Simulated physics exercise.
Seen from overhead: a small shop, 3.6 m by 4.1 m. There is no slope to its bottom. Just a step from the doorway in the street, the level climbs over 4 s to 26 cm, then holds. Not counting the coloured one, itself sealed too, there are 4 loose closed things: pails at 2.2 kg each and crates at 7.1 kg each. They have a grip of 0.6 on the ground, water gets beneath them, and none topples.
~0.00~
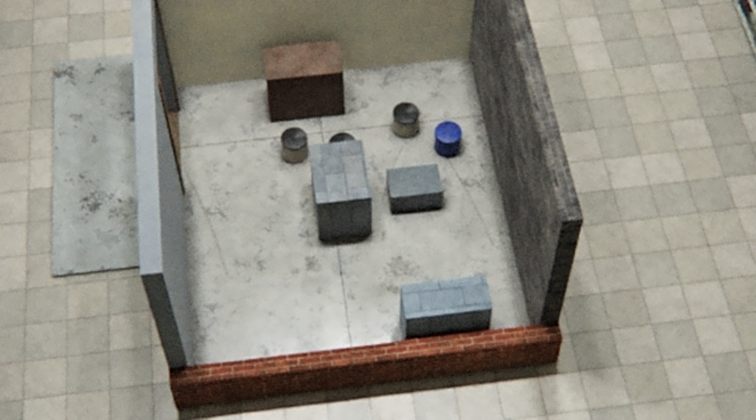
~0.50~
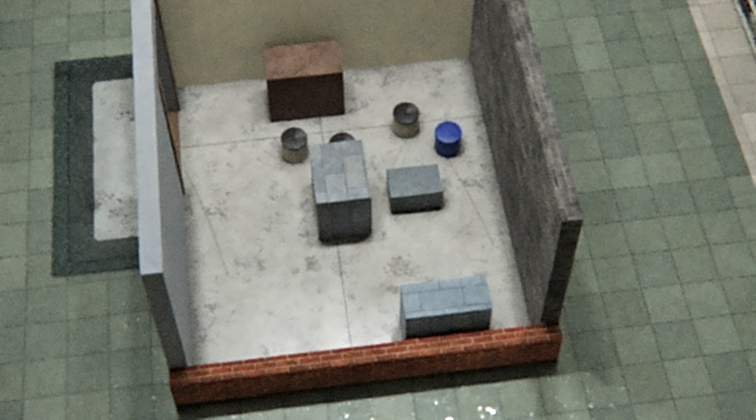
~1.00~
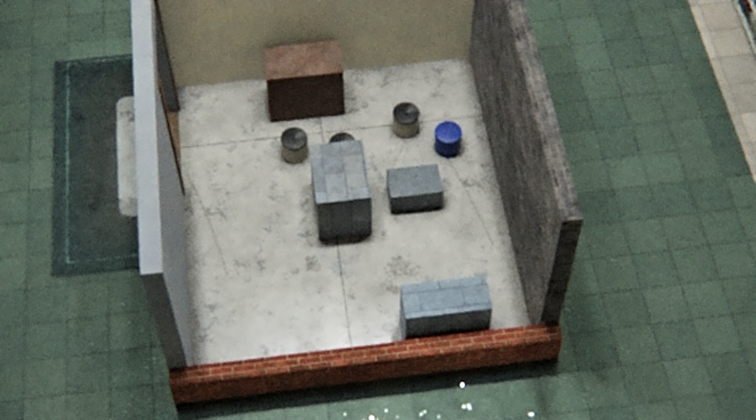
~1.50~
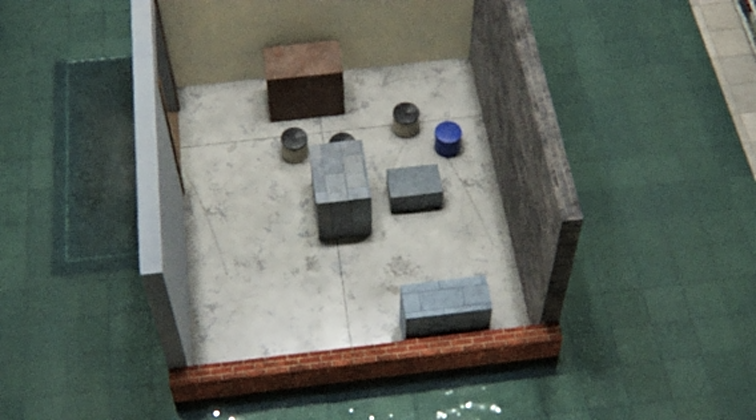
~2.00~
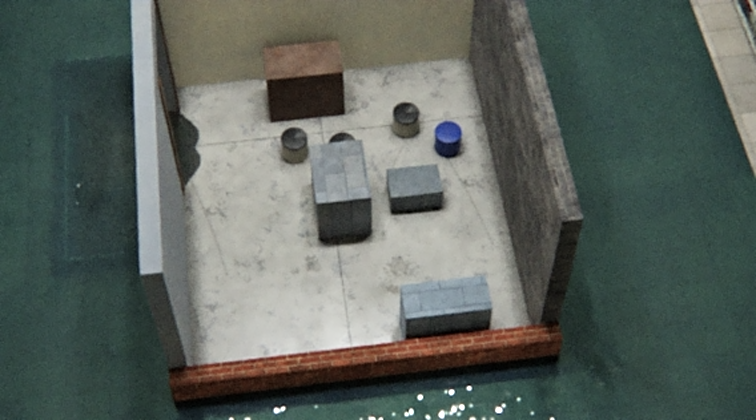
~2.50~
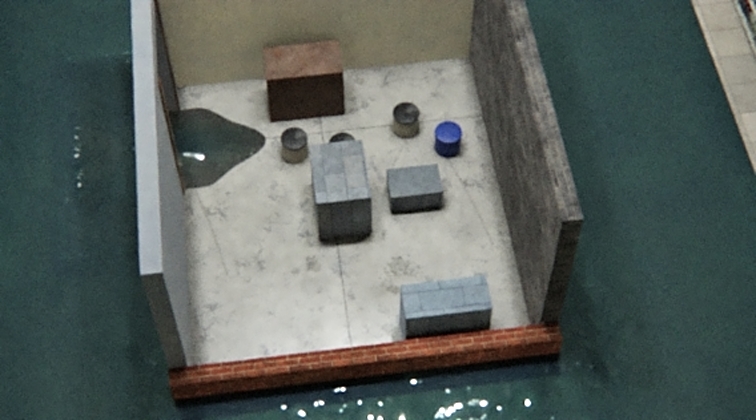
Small walled shop seen from above, green water rising over the paving outside, then spreading through the left doorway onto the floor.
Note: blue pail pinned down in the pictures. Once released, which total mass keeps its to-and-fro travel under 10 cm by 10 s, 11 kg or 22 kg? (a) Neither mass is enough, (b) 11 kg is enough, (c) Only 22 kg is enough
Only 22 kg is enough (c).
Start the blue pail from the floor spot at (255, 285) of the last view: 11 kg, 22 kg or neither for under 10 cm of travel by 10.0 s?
Here the lighter suffices.
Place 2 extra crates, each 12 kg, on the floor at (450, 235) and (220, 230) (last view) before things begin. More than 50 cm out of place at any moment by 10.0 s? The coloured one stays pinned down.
First exceeds it, then stays inside.
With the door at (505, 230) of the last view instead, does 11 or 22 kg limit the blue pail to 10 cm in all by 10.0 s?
In that case the smaller load will do.
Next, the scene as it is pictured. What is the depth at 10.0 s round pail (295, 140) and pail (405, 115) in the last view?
Around 14 cm and 22 cm.
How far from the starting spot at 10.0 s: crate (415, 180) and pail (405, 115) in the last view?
50 cm and 300 cm respectively.
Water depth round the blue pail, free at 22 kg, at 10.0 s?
12 cm, roughly.
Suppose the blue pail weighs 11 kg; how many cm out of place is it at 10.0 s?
Close to 200 centimetres.
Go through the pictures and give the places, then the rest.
The first frame shows the blue pail at (448, 132) rests on the ground; 0.0 m2 under water; 0 of 5 have shifted.
The second frame shows the blue pail at (448, 132), on the bottom; water covers 0.0 m2; 0 of 5 have shifted.
The third frame shows the blue pail at (448, 132), on the bottom; water covers 0.0 m2; 0 of 5 have shifted.
The fourth frame shows the blue pail at (448, 132) rests on the ground; water covers 0.0 m2; 0 of 5 have shifted.
The fifth frame shows the blue pail at (448, 132) rests on the ground; 0.1 m2 under water; 0 of 5 have shifted.
The sixth frame shows the blue pail at (448, 132), on the bottom; 0.7 m2 under water; 0 of 5 have shifted.
After 3.5 s the blue pail would be 0 cm from its start with 11 kg and 0 cm from its start with 22 kg; 0 cm of water round it then.
After 4.5 s the blue pail would be 0 cm from its start with 11 kg and 0 cm from its start with 22 kg; 1 cm of water round it then.
After 7.0 s the blue pail would be 17 cm from its start with 11 kg and 0 cm from its start with 22 kg; 12 cm of water round it then.
After 10.0 s the blue pail would be 203 cm from its start with 11 kg and 0 cm from its start with 22 kg; 12 cm of water round it then.
